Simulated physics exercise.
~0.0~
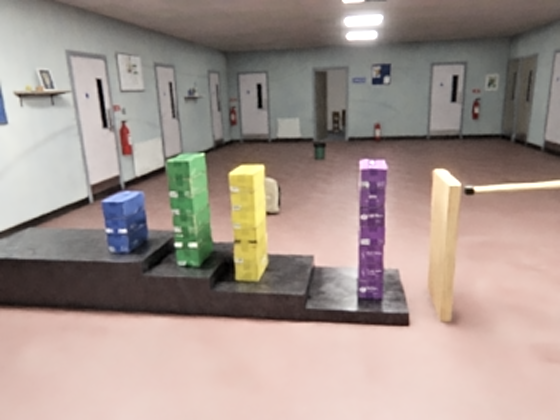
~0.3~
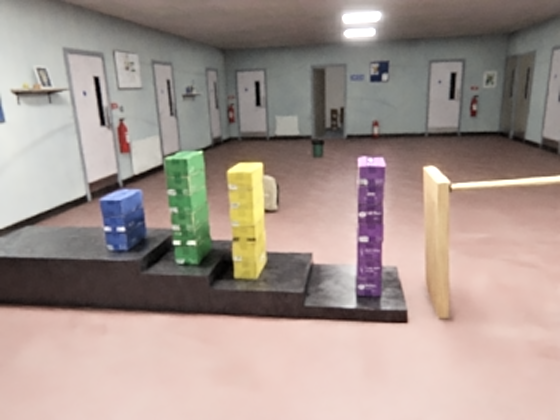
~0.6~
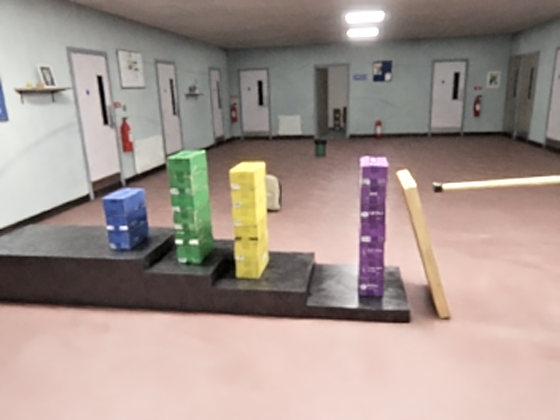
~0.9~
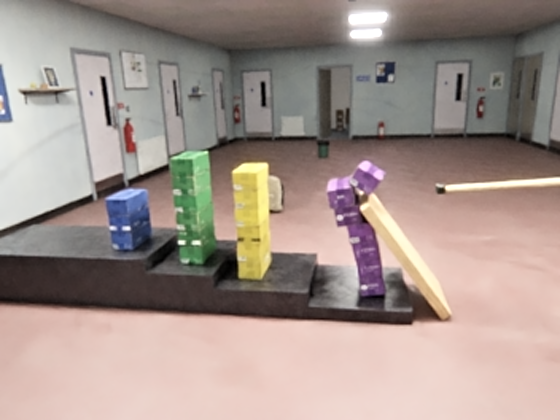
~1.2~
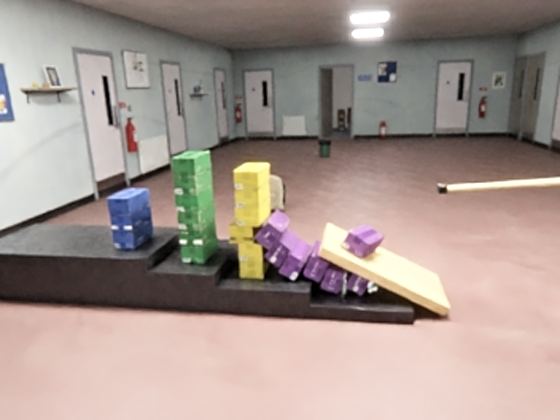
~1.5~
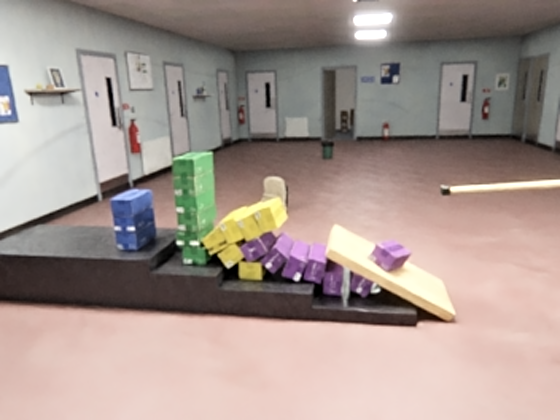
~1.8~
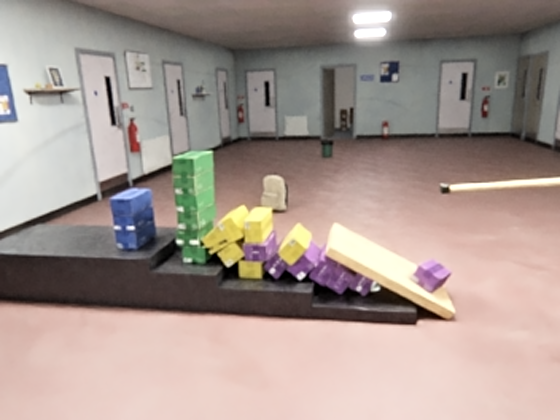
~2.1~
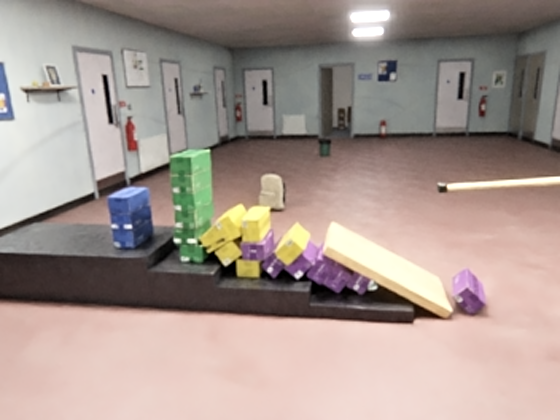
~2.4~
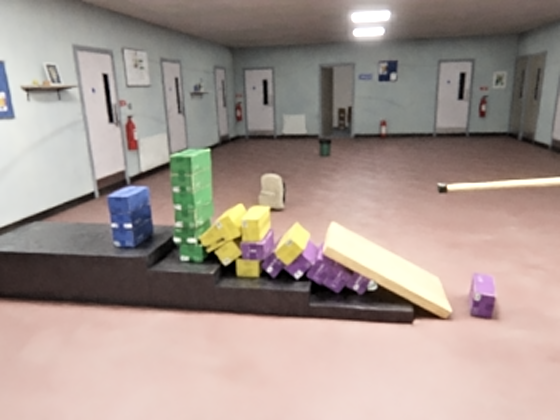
Purple box column toppling into the yellow one after a pole tips a board, both collapsing, green and blue columns left standing.
